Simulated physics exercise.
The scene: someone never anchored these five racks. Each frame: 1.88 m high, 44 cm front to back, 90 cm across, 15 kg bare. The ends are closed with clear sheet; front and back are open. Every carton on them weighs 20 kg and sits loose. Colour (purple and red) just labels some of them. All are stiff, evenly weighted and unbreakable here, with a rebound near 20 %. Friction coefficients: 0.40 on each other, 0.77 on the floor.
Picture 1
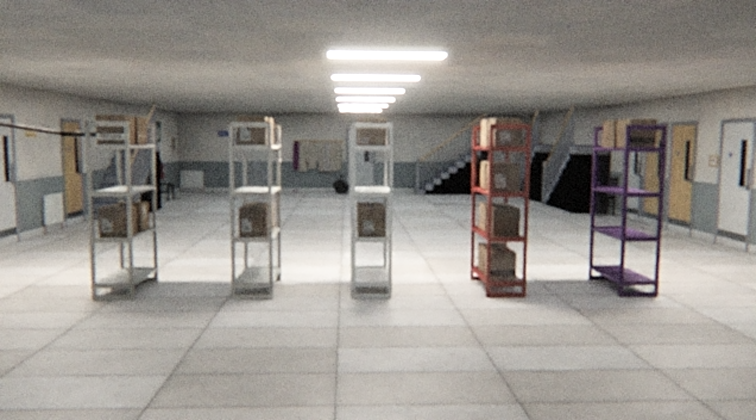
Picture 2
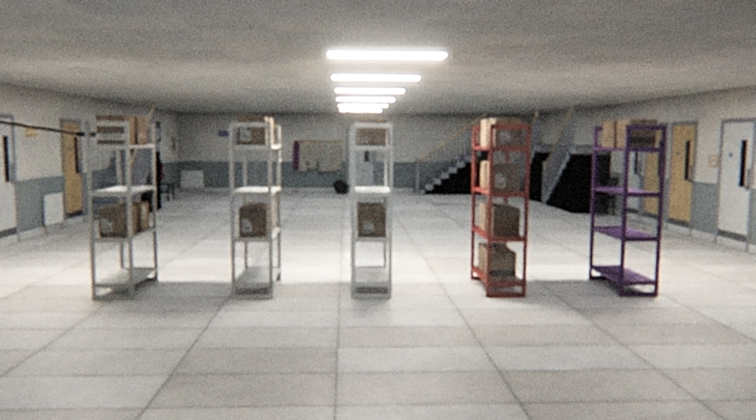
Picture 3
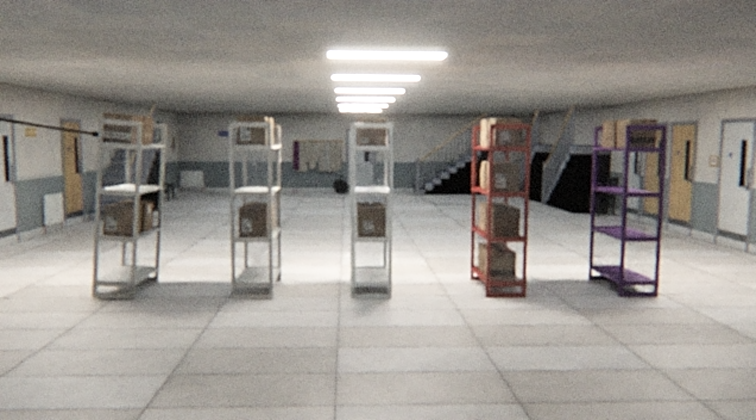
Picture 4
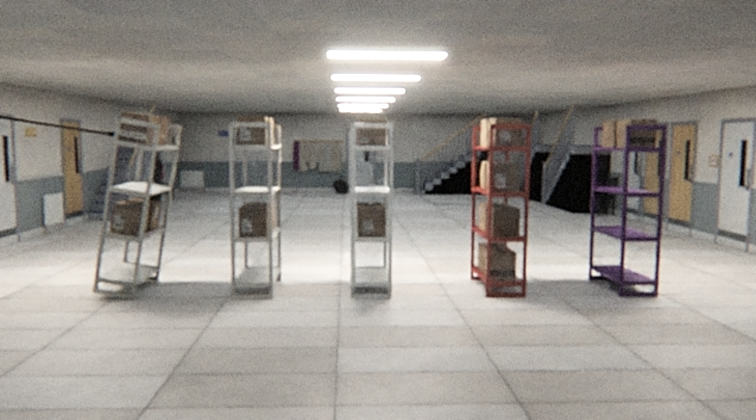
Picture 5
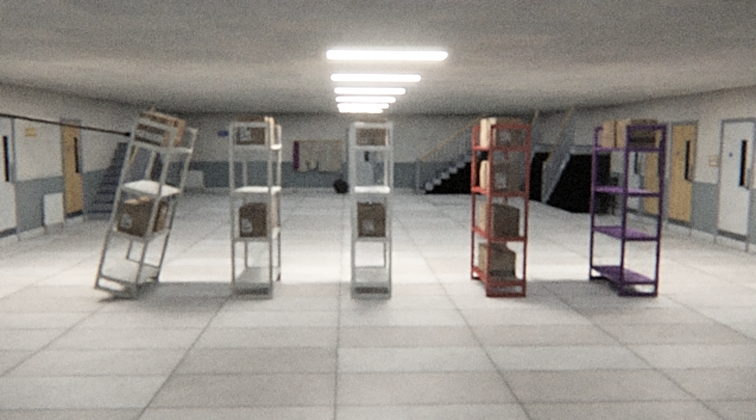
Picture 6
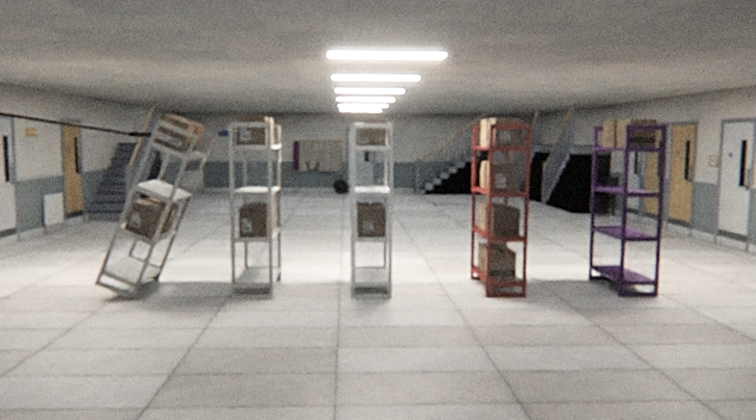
A pole pushes the leftmost of five shelving units, leaning it rightward while the others stay still.
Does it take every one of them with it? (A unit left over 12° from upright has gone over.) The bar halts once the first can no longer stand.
Every one goes over.
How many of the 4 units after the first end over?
It comes to 4.
Then, 1.03 s past the last view, 4 cartons spilt or dropped; 1 of the 4 other units over.
Then, 2.31 s past the last view, 12 cartons spilt or dropped; 3 of the 4 other units over; red unit 14° from how it stood.
Then, 3.63 s past the last view, 22 cartons spilt or dropped; 4 of the 4 other units over; red unit 62° from how it stood; purple unit 50° from how it stood.
In the end, 22 cartons spilt or dropped; 4 of the 4 other units over; purple unit lying flat; red unit 62° from how it stood. Not one is left standing. From the last view, middles, purple unit near (746, 269), red unit near (564, 233).
